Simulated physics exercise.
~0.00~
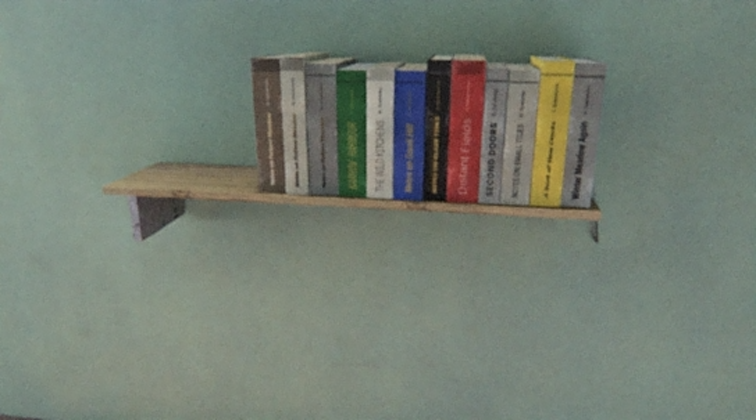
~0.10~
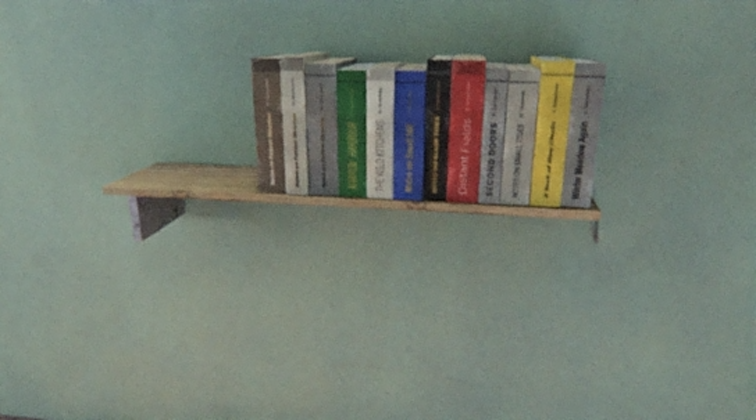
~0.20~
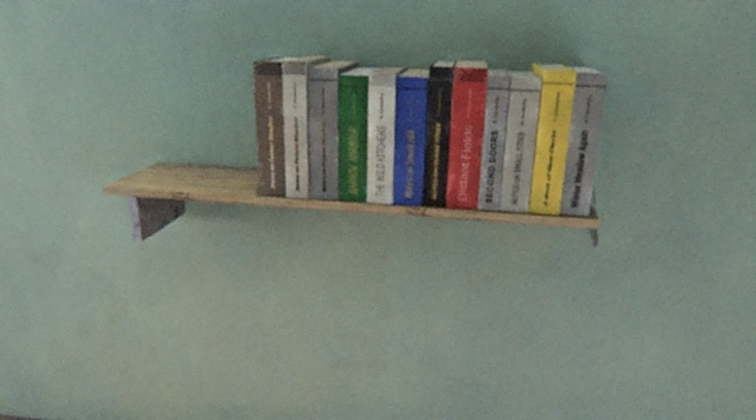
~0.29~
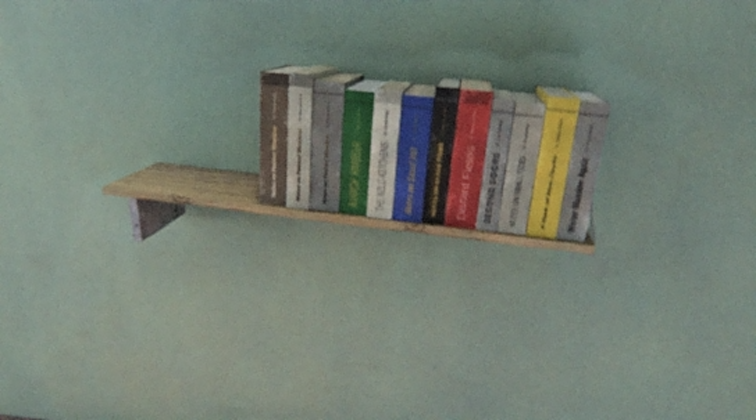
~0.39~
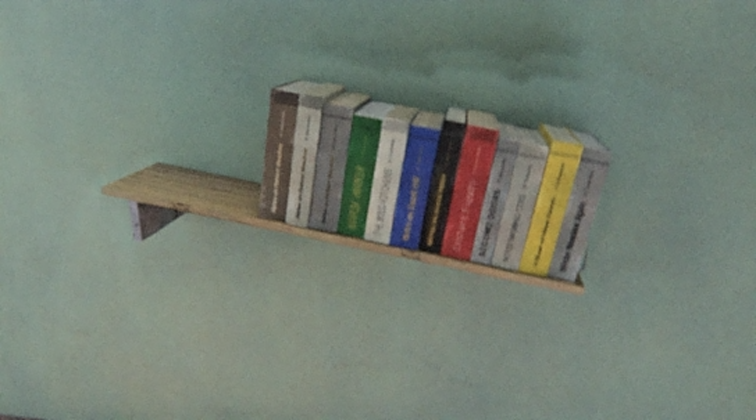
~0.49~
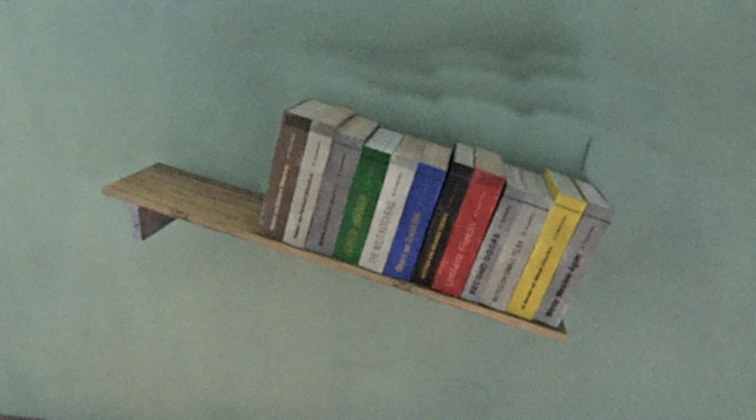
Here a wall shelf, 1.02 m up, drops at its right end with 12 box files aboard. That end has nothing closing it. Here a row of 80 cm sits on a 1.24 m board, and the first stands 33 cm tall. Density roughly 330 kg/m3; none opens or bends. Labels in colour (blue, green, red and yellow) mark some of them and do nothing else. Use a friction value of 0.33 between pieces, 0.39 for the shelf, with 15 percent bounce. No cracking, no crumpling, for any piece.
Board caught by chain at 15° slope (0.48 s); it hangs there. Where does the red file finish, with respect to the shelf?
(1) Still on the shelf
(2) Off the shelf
(2) Off the shelf.
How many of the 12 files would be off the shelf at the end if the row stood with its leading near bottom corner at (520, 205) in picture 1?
3 in total.
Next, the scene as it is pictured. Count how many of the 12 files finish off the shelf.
5.
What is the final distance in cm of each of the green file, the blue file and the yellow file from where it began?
The green one ends 30 cm from its start, the blue one 40 cm and the yellow one 140 cm.
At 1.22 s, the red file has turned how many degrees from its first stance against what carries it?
Something like 70°, give or take.
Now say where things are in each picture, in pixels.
In the first frame (each place is the centre of the face we see best; leans and shifts are taken against what carries them), shelf's free end (588, 215) slope 0°; red file (465, 134); yellow file (551, 137); green file (352, 136); all in place.
In the second frame, shelf's free end (588, 215) slope 0°; red file (465, 134).
In the third frame, shelf's free end (587, 224) slope 1°; red file (466, 141).
In the fourth frame, shelf's free end (582, 249) slope 4°; red file (468, 162).
In the fifth frame, shelf's free end (572, 289) slope 9°; red file (469, 195).
In the sixth frame, shelf's free end (554, 335) slope 15°; red file (467, 236); yellow file (545, 259); blue file (413, 224); all in place.
By 0.68 s, none of the 12 files off the shelf, 12 disturbed; red file tilted 18°; yellow file tilted 20°.
By 0.94 s, 1 of the 12 files off the shelf; red file tilted 39°; yellow file on its side.
By 1.22 s, 3 of the 12 files off the shelf; red file on its side; yellow file upside down.
By 1.50 s, 5 of the 12 files off the shelf; red file upside down; yellow file on its side.
When it is over (2.0 s), 5 of the 12 files off the shelf; red file upside down; yellow file on its side; blue file tilted 59°.
